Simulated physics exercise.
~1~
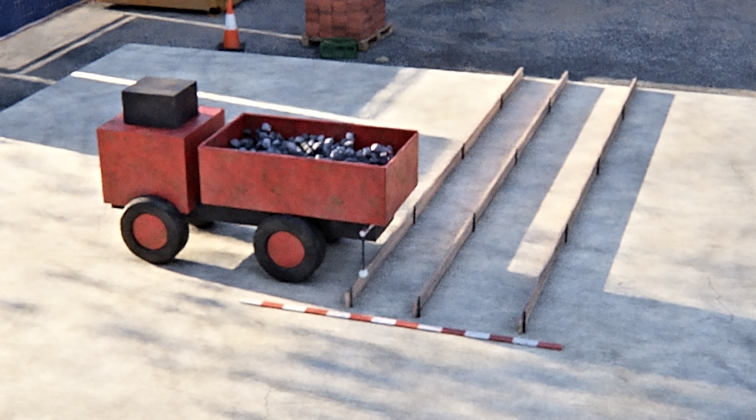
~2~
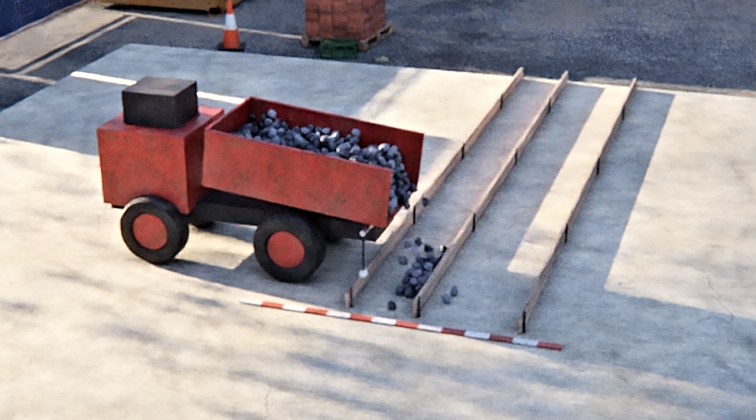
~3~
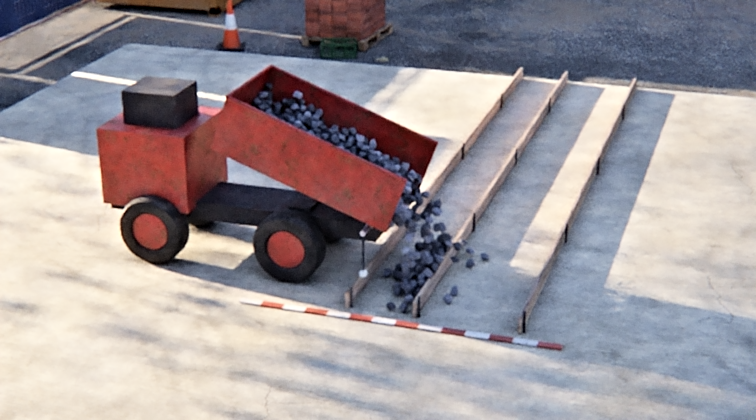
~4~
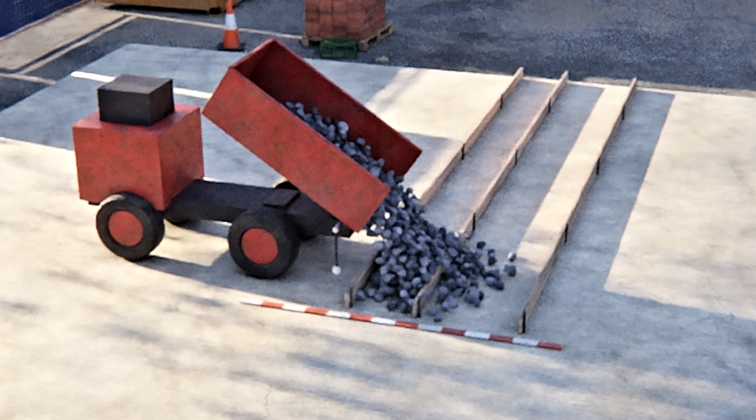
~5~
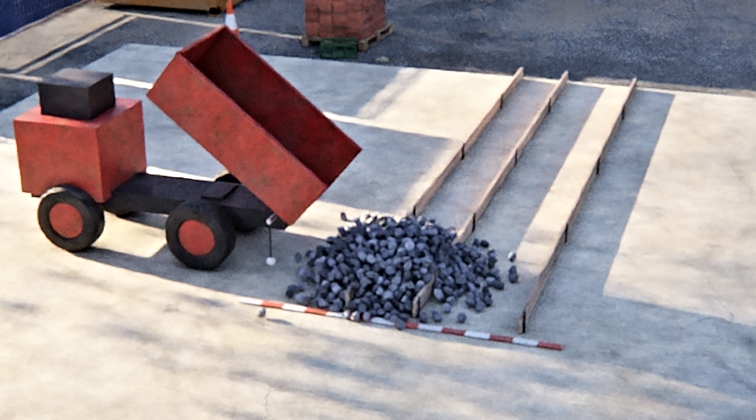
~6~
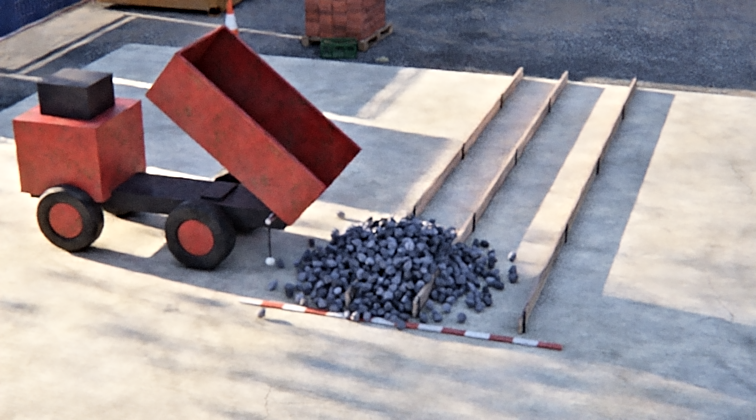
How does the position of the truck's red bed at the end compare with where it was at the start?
At the start the bed lies level, close to the wooden planks. By the end it is farther left and higher, tilted steeply down towards the right.
